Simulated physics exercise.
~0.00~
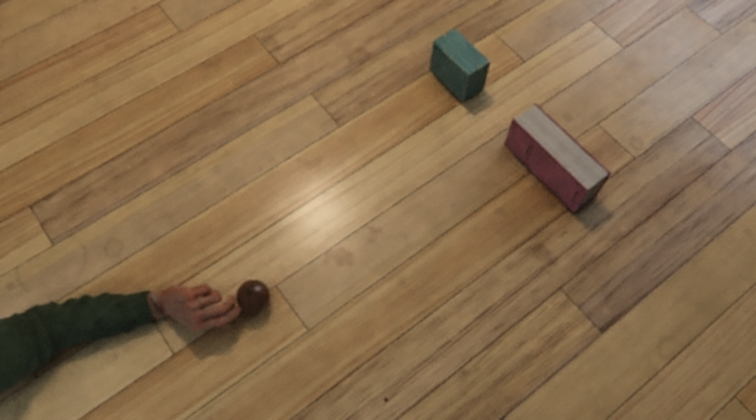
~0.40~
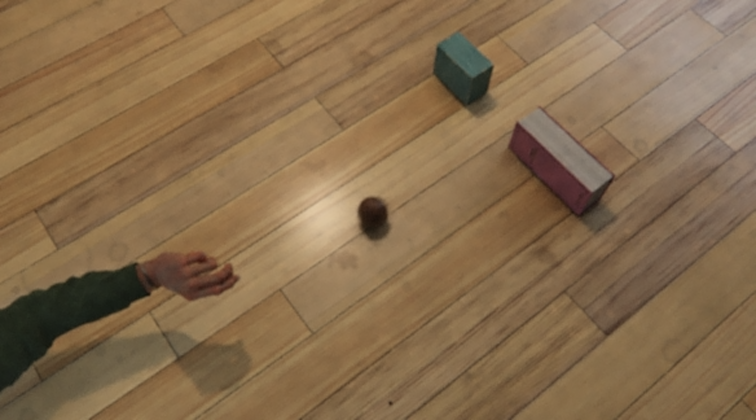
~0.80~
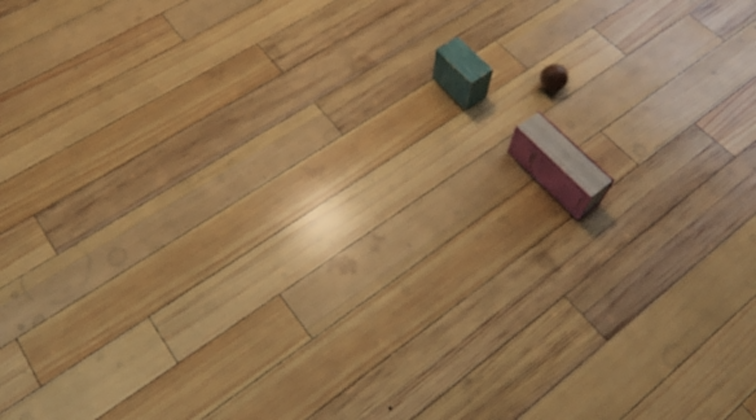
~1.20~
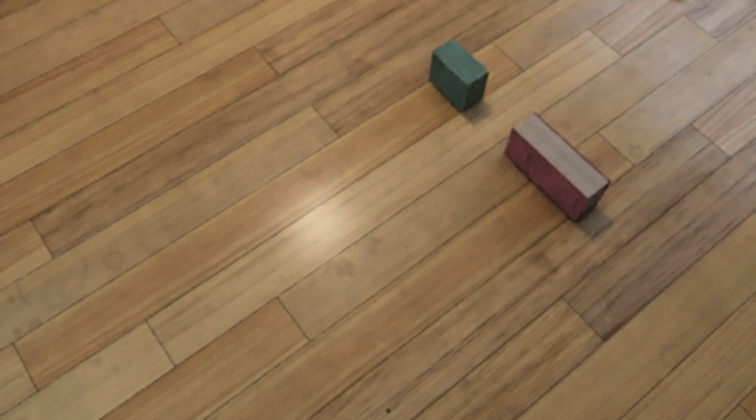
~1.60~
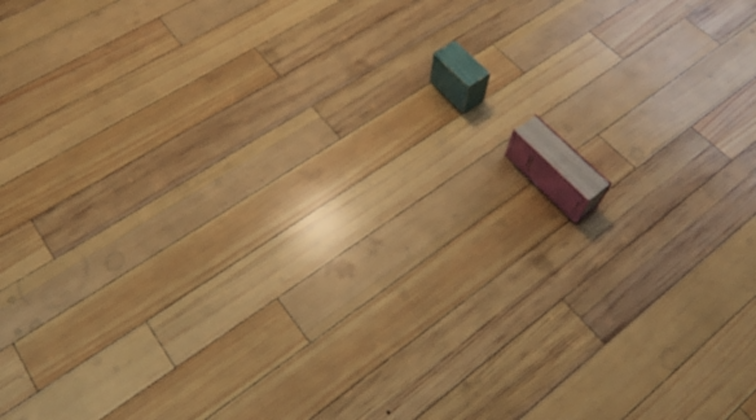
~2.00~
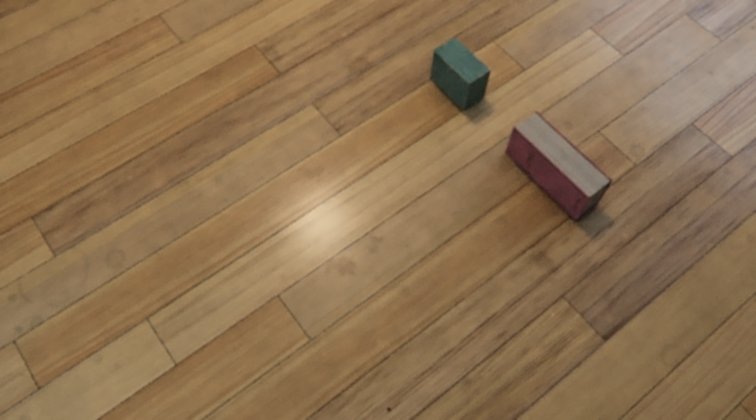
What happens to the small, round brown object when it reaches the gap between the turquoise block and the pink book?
It rolls through the gap and comes out on the far side, then goes out of sight.
